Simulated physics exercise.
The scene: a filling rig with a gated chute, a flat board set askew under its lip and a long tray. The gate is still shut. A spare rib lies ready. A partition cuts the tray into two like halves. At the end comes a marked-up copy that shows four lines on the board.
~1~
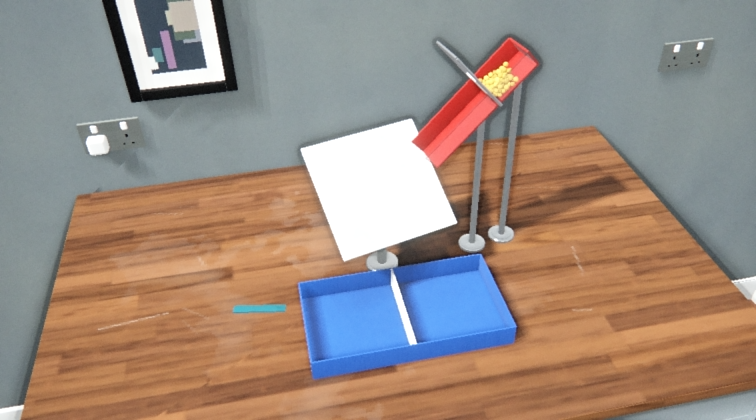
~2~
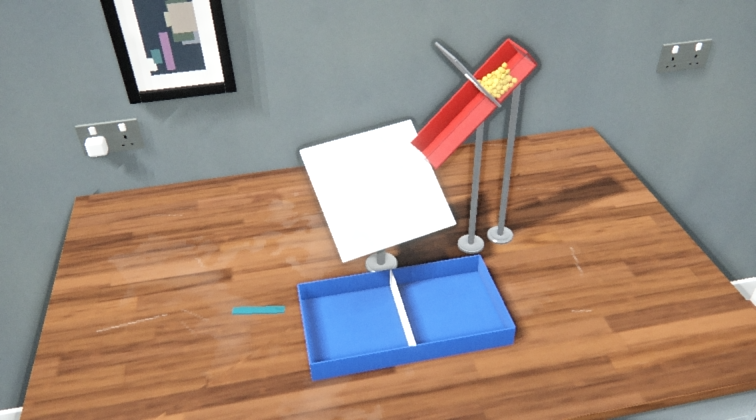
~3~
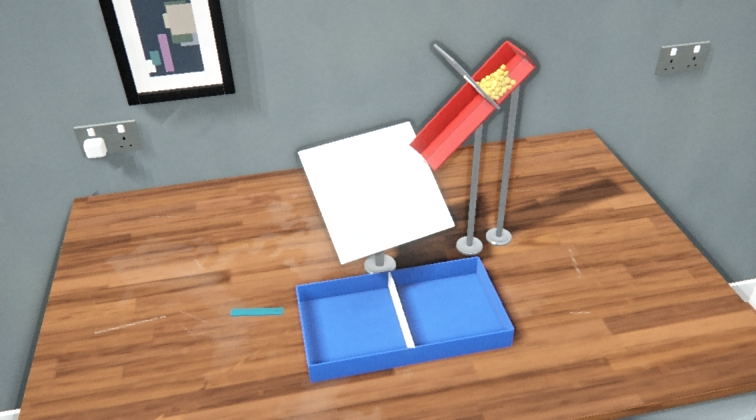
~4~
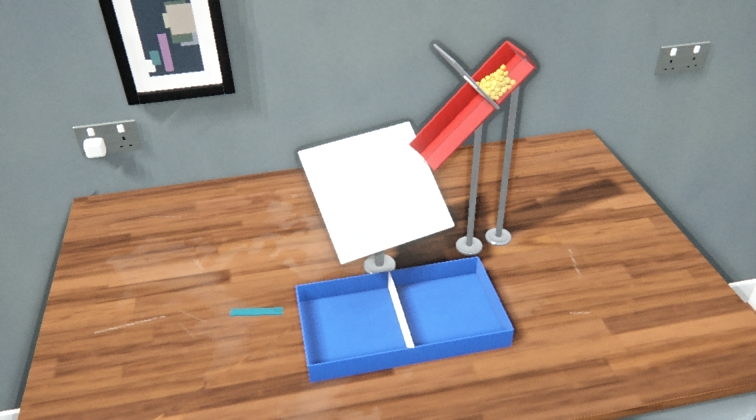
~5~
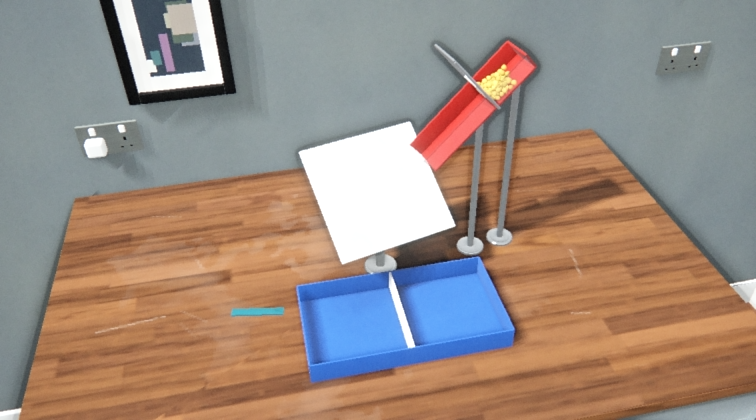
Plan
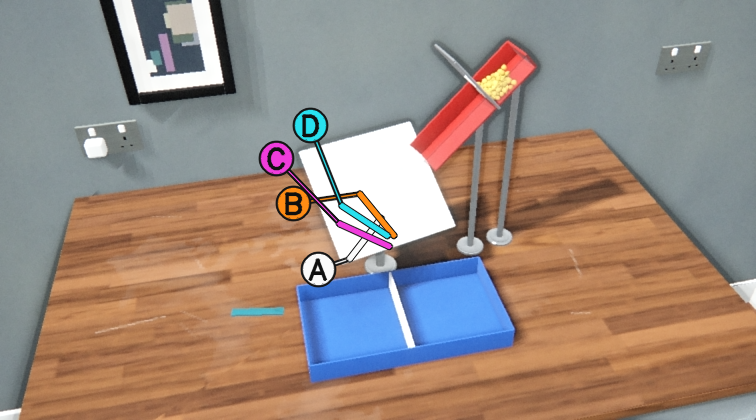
Nothing moves among the objects, and only the camera drifts very slightly, looking down on a wooden tabletop against a grey-blue wall with sockets and a framed picture. A red chute on grey stands holds yellow balls behind a dark gate at upper right, sloping down leftward to a tilted white board. Below sits a blue tray with a white divider, a thin teal strip lying to its left.
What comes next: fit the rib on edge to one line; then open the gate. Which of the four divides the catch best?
Take A.
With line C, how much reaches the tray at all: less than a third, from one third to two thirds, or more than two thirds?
Line C gives more than two thirds.
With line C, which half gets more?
More lands on the right.
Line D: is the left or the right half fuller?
Right.
On the marked copy, line A from (381, 218) to (349, 258); line B from (359, 193) to (393, 235); line C from (339, 223) to (389, 246); line D from (341, 205) to (387, 235).
For line A, of what is caught, roughly half in the left half, roughly half in the right.
For line B, of what is caught, about a tenth in the left half, almost all in the right.
For line C, of what is caught, about a tenth in the left half, the larger part in the right.
For line D, of what is caught, roughly a quarter in the left half, the larger part in the right.
